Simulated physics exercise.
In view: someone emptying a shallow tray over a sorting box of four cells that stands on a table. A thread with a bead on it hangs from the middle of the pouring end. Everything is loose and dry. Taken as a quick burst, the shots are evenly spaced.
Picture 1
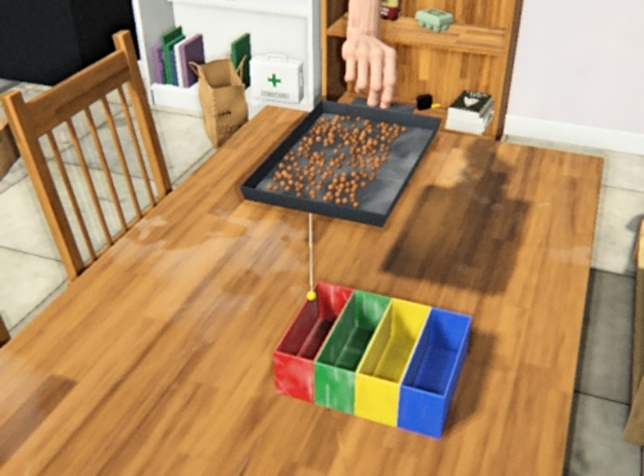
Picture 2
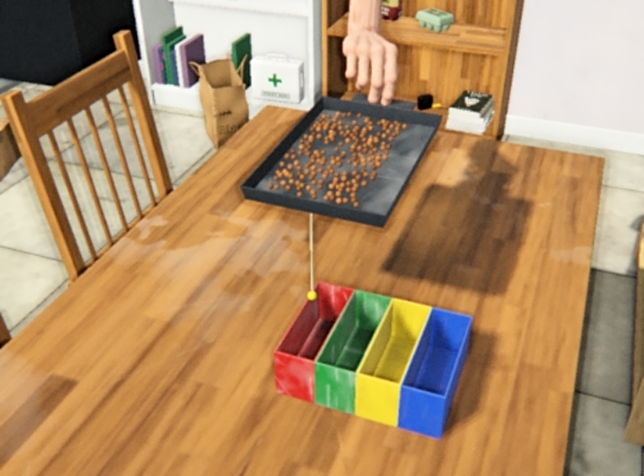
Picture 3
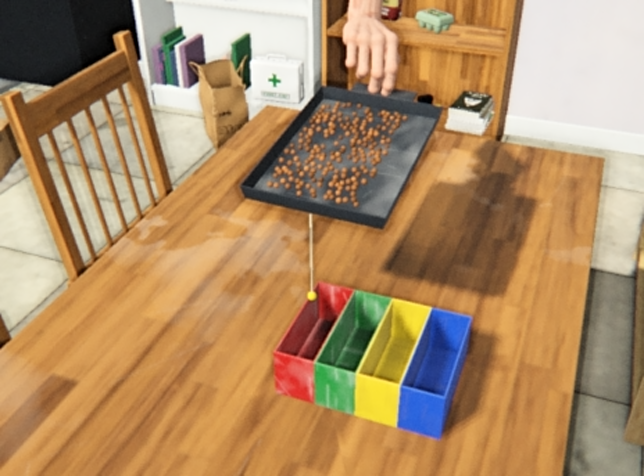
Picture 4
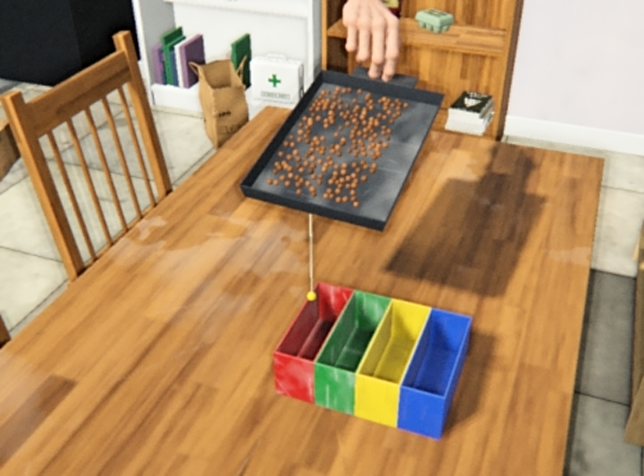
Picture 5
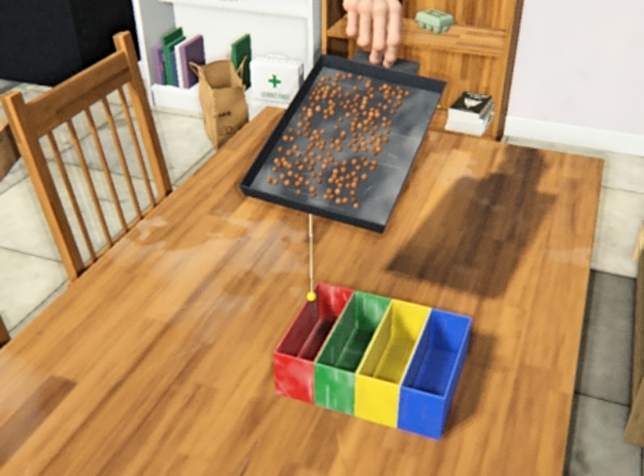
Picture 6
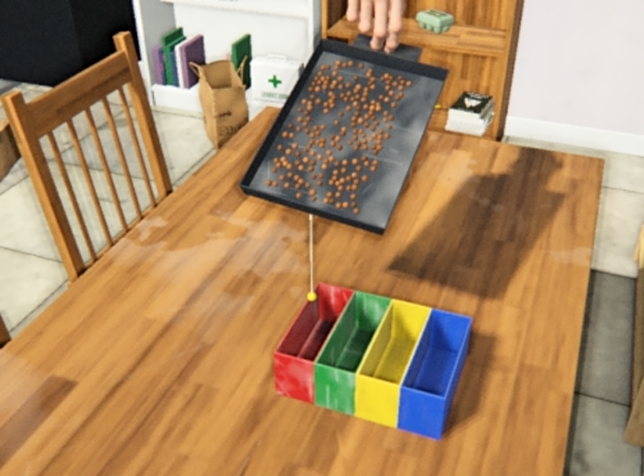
On a wooden table, a hand gradually raised the far end of a dark, shallow tray of small brown balls, tilting it toward a box with red, green, yellow and blue cells.
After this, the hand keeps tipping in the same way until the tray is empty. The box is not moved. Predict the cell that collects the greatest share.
The green cell collects the greatest share.
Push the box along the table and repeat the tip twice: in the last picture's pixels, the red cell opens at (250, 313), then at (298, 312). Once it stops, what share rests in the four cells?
Roughly 90 per cent the first time and 90 per cent the second.
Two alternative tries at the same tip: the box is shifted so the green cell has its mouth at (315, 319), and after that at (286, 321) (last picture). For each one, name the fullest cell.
The yellow one, then the blue one.
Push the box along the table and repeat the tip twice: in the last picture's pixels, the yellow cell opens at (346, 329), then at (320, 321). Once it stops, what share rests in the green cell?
Respectively 10 % and 0 %.
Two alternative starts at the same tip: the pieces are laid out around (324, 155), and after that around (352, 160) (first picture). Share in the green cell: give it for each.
Near 60 and 60 percent respectively.
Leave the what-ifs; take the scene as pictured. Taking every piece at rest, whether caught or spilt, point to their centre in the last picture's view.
Resting centre, last picture - approx. (354, 378).
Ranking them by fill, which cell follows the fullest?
The second spot goes to the cell in yellow.
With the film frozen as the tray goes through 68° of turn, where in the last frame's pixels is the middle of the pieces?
(354, 227).
Soon, tray tipped steeply; most on the tray; a stray few in the yellow cell; a stray few in the green cell; a stray few in the red cell; about a quarter falling or outside the box.
A while on, tray tipped past a quarter turn; a small part on the tray; about a third in the green cell; about a quarter in the yellow cell; a small part in the red cell; about a third falling or outside the box.
Towards the end, tray tipped past a quarter turn; about two thirds in the green cell; about a quarter in the yellow cell; a small part in the red cell; a stray few in the blue cell; a small part falling or outside the box.
Finally, tray tipped past a quarter turn; about two thirds in the green cell; about a quarter in the yellow cell; a small part in the red cell; a stray few in the blue cell; a small part outside the box.
